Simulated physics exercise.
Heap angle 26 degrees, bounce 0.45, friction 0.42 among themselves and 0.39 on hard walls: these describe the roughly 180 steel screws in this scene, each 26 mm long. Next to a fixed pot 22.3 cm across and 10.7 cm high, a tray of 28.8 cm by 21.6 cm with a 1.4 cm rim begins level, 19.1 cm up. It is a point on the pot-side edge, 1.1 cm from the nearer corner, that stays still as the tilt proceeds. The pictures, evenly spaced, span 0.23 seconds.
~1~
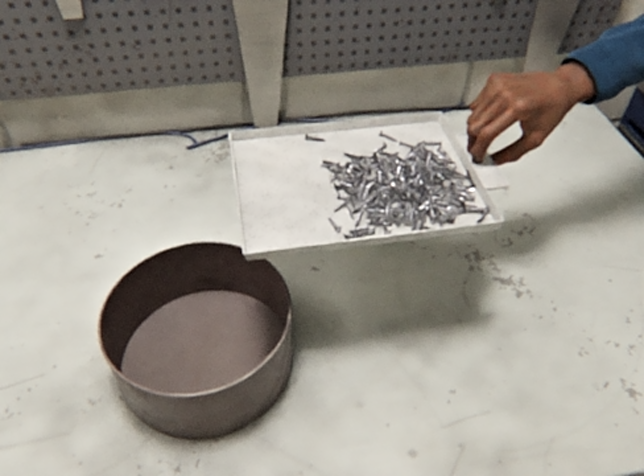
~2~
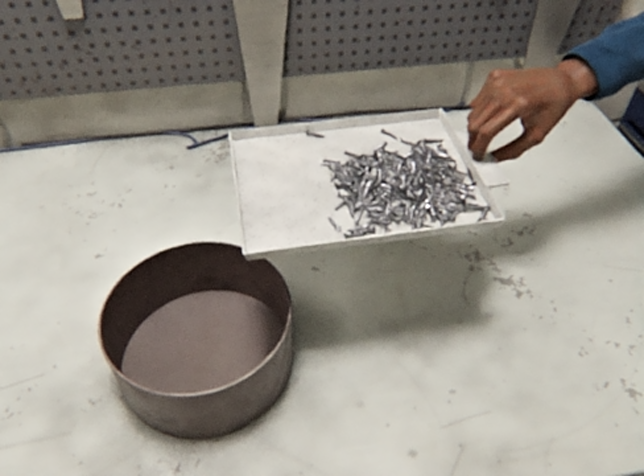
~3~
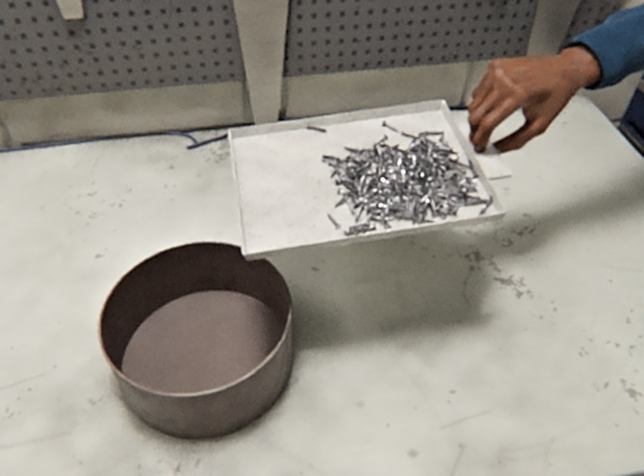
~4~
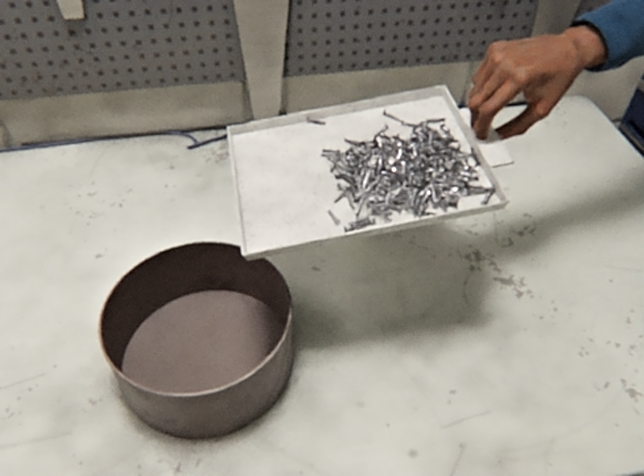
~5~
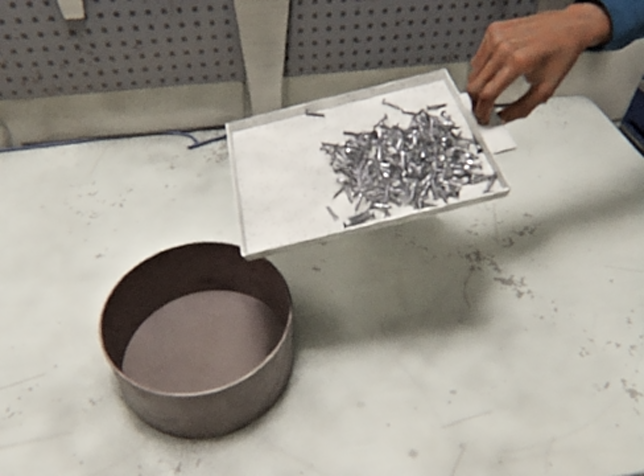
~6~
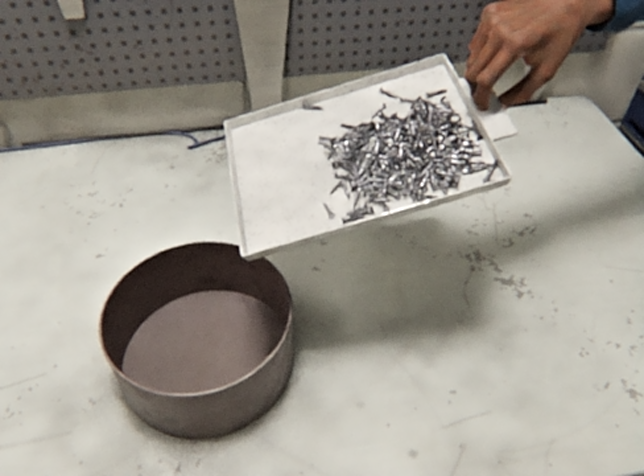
On a pale workbench, a hand at the right raised one end of a white tray heaped with small steel screws, slanting it toward a round brown pot while the pile stayed bunched together.
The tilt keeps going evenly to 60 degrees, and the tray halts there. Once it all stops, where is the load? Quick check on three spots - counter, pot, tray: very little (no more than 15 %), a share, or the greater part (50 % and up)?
Counter - very little; pot - the greater part; left on the tray - very little.
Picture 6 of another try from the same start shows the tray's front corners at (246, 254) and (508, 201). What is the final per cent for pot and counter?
Split: Pot = 65, counter = 20.
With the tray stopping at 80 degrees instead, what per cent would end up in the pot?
I'd expect some 95 per cent in the pot.
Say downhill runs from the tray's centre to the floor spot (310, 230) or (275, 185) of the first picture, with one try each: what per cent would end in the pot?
That would be close to 85 per cent, then close to 35 per cent.
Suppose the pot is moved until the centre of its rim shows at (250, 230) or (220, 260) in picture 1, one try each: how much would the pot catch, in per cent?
The shares would be near 10 and 60 per cent respectively.
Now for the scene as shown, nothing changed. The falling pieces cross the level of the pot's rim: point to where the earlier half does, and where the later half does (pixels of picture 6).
Early half: About (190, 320); late half: (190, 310).
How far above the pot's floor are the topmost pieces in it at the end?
Measured height: Approx. 2.5 cm.
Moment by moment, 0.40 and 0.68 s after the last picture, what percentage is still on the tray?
The figures go 100 and then 15.
Then, 0.24 s after the last picture, tilt 38 degrees; the tray holds 100 %, the pot 0 %.
Then, 0.40 s after the last picture, tilt 53 degrees; the tray holds 100 %, the pot 0 %.
Then, 0.68 s after the last picture, tilt 60 degrees; the tray holds 15 %, the pot 75 %.
In the end, counter 0 %, pot 90 %, tray 10 %.
